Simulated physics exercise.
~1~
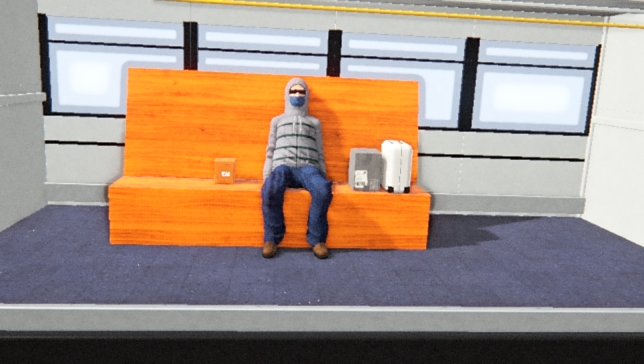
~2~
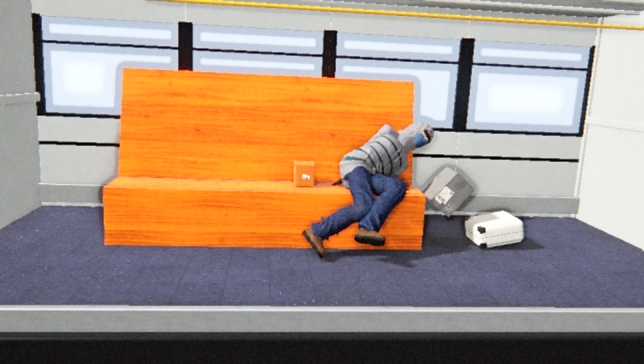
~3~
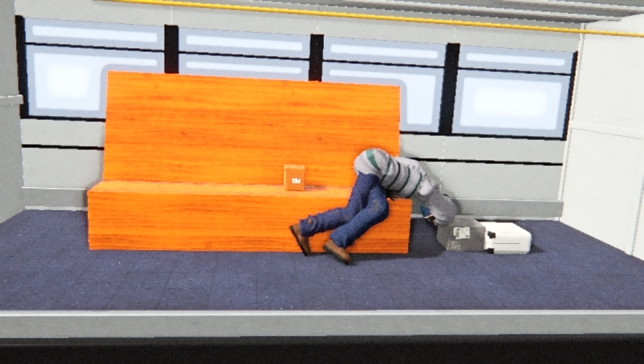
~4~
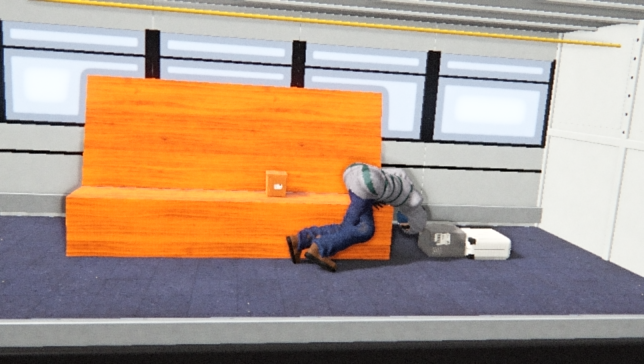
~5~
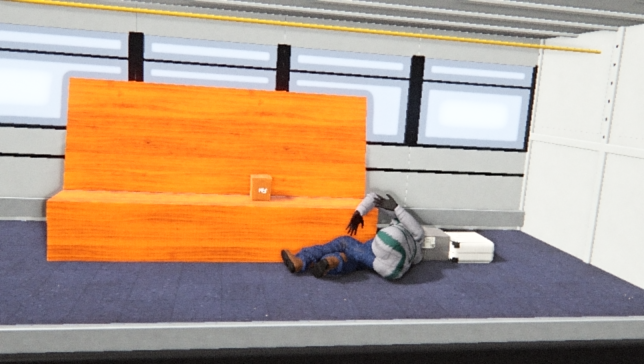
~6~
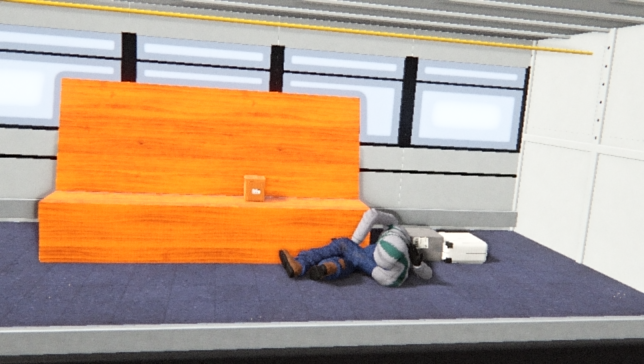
A limp, seated person in a grey jacket and blue jeans tips right on an orange bench as a white case and a grey pack topple off the right end, then slumps headfirst over the edge and ends lying on the floor beside them, while a small orange tub slides right but stays on the seat.
